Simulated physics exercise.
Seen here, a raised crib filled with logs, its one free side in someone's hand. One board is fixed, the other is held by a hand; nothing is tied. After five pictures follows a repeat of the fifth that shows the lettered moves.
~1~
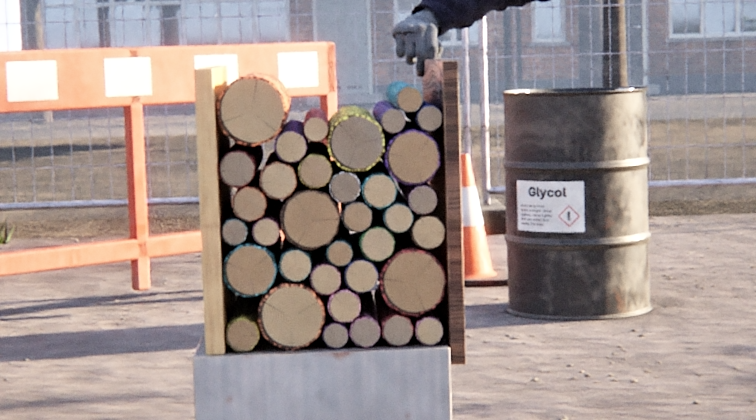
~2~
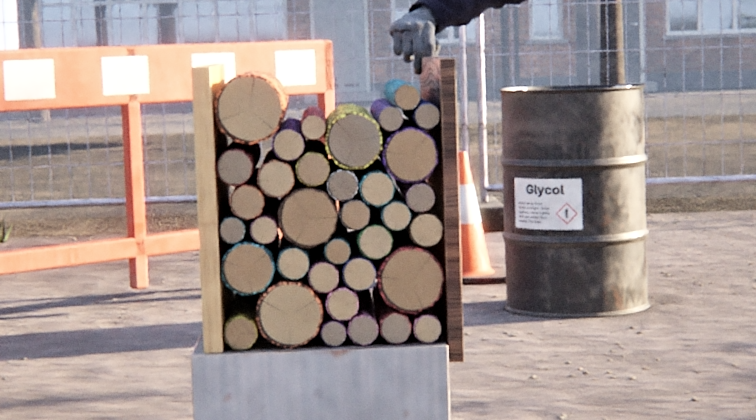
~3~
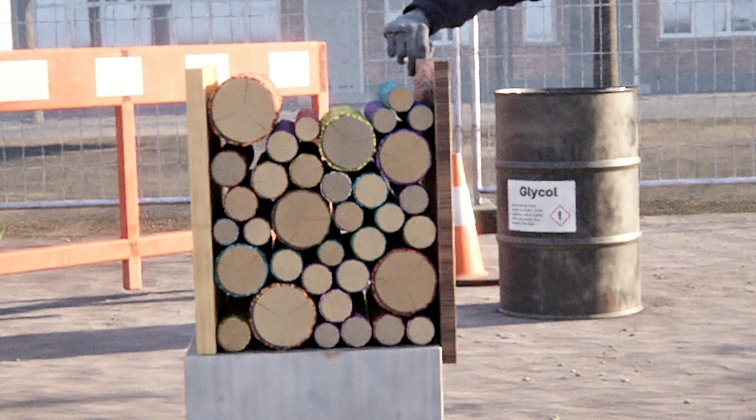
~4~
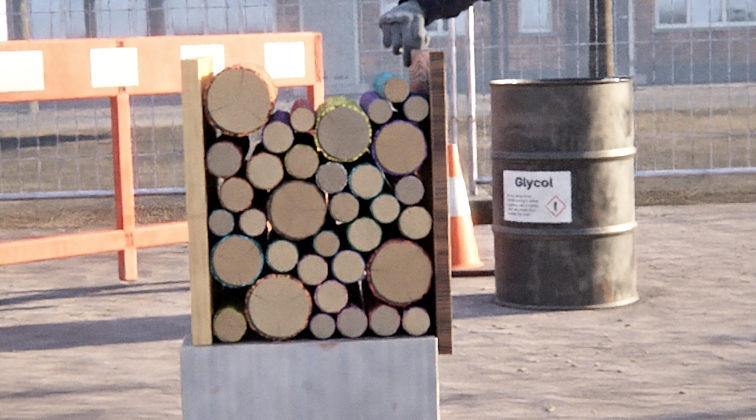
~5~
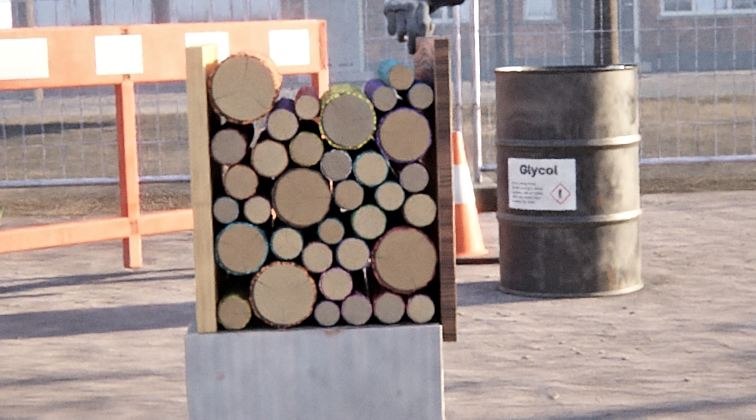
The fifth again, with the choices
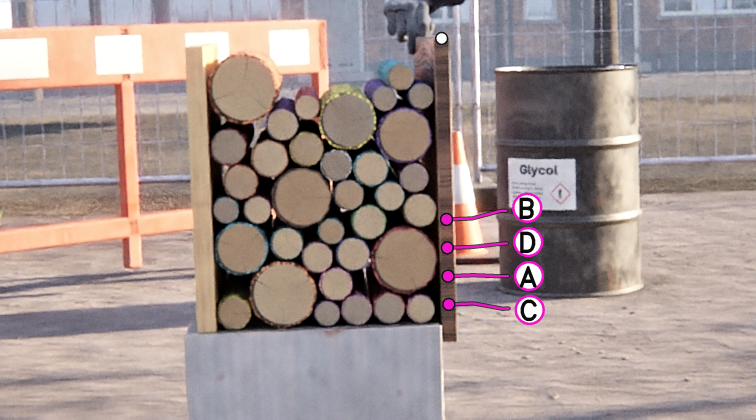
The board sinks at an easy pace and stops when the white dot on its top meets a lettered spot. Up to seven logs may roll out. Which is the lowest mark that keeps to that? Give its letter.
At most to B.
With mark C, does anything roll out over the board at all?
Yes, at C.
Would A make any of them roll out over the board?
Yes, at A.
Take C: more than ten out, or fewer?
It loses more than ten.
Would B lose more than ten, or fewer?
At B, fewer than ten.
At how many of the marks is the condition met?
One of the four.
On the marked copy, A at (448, 276); B at (446, 219); C at (449, 305); D at (447, 248); the white dot at (441, 39).
With B. Early on, top of the board (435, 114).
Further on, top of the board (438, 200).
At the end, top of the board (438, 219), three out over the board.
As for the rest, A more than seven out over the board; C more than seven out over the board; D more than seven out over the board.
